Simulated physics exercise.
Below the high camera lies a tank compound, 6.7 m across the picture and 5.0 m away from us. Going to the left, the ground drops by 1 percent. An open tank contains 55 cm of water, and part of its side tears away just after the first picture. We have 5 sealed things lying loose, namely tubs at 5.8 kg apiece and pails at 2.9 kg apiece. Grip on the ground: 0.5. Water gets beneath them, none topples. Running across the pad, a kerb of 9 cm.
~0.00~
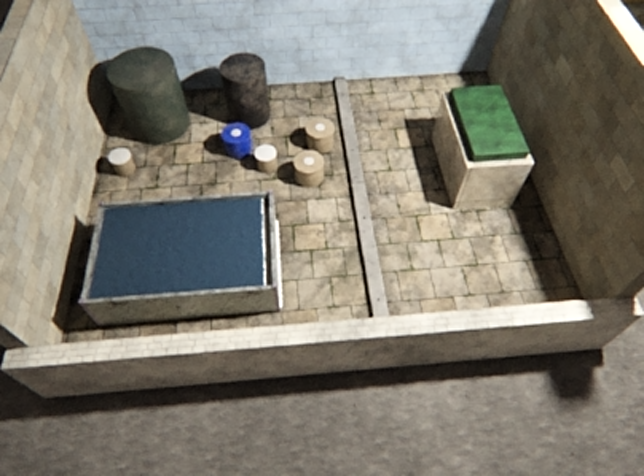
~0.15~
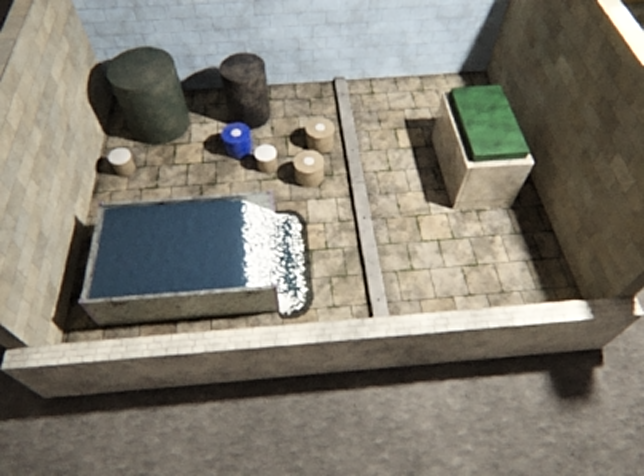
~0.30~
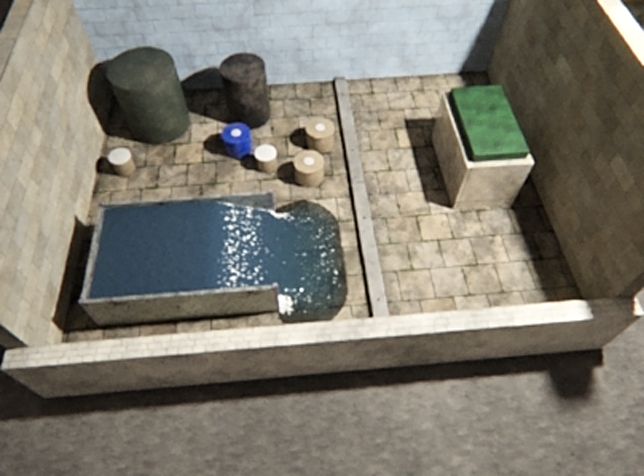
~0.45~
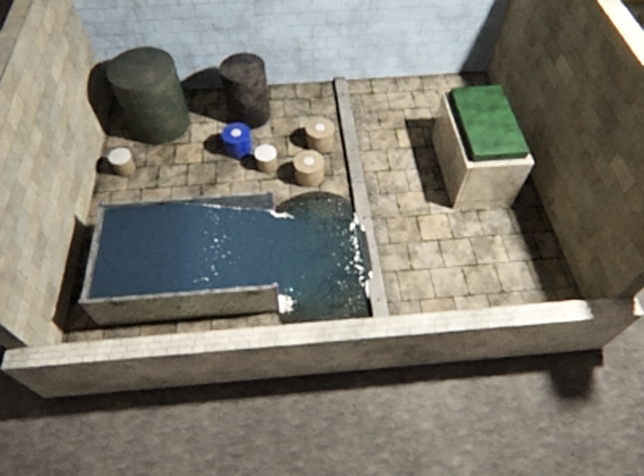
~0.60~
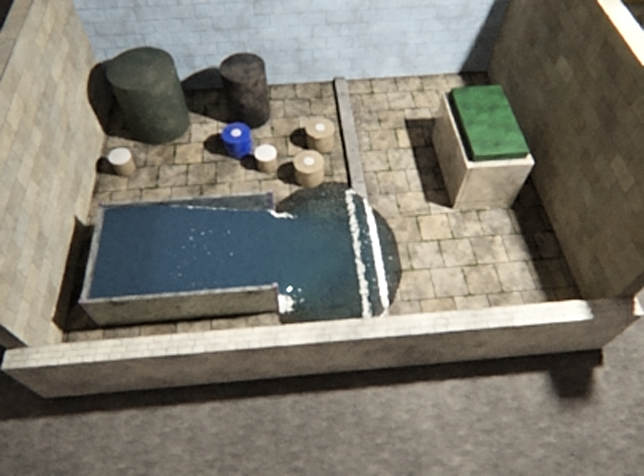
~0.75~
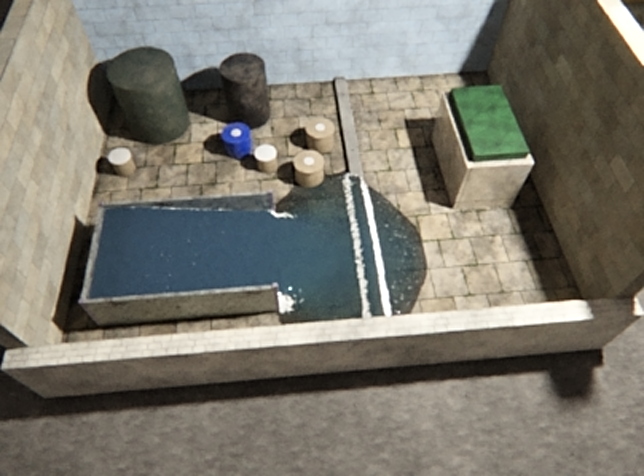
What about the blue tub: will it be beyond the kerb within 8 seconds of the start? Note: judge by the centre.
Watch the blue tub: It is not over in time.
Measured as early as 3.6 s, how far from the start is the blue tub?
About 0 cm.
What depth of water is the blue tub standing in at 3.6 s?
I'd say around 1 cm.
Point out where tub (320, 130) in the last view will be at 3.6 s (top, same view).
Near (279, 108).
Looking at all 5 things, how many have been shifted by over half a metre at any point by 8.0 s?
4 of them.
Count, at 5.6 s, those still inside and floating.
At that moment it comes to 2.
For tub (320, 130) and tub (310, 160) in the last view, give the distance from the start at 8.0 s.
In turn: 80 cm, 150 cm.
After 1.6 s the blue tub is near (236, 133), 0.0 m from its start, aground; 0 of 5 are over the mark; 0 afloat.
After 3.6 s the blue tub is near (236, 133), 0.0 m from its start, aground; 0 of 5 are over the mark; 0 afloat.
After 5.6 s the blue tub is near (236, 133), 0.0 m from its start, aground; 0 of 5 are over the mark; 2 afloat.
After 8.0 s the blue tub is near (185, 133), 0.8 m from its start, afloat; 0 of 5 are over the mark; 4 afloat.
